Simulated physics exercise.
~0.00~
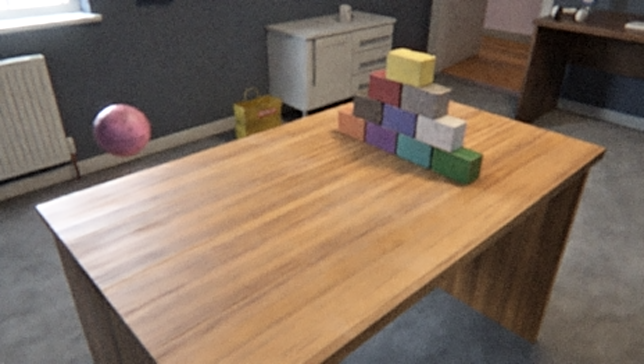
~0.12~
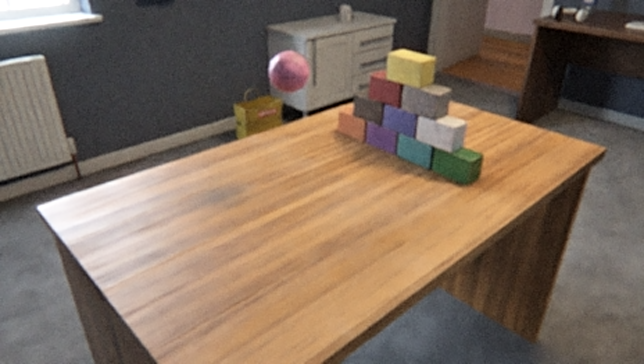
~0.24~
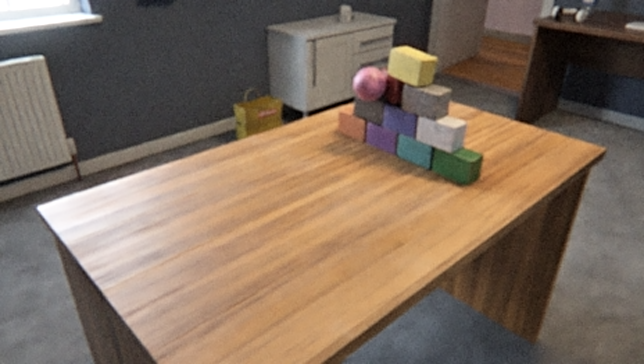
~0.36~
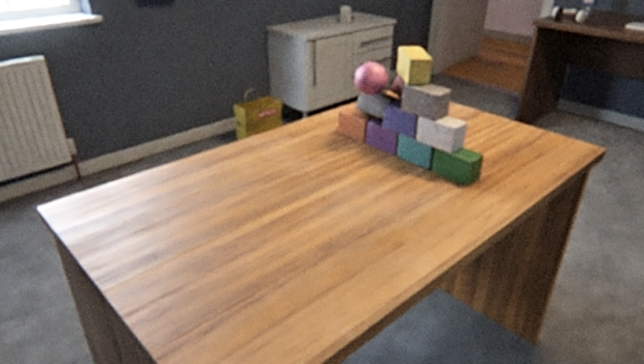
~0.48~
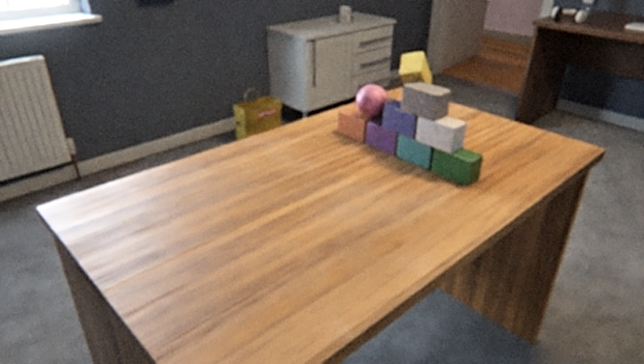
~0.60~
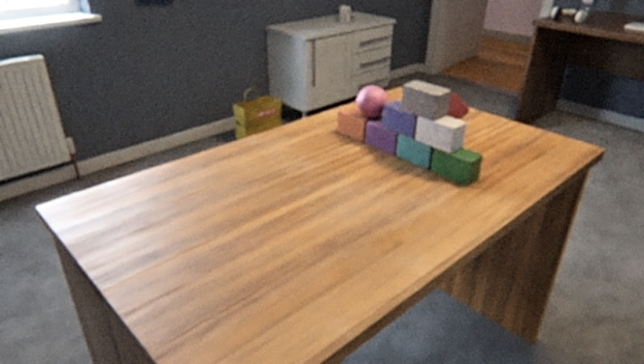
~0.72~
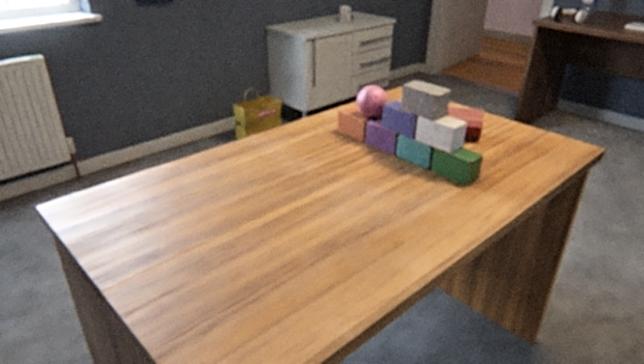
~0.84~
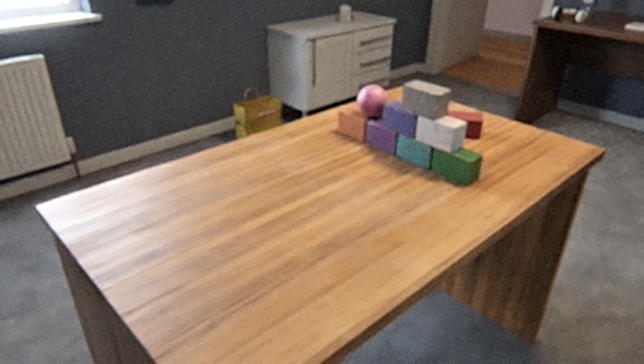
In a grey-carpeted room with a radiator and a pale cabinet behind, a slightly swaying view looks down on a wooden table. Near its far edge stands a stepped pile of coloured blocks, yellow on top, red and grey below, and green at the lower right. A pink ball flies in from the left and strikes the upper left of the pile. The red and black blocks are knocked back, and the yellow one tips and drops behind. The ball settles above the orange block, the red block lies behind the white one, and the rest stay stacked.
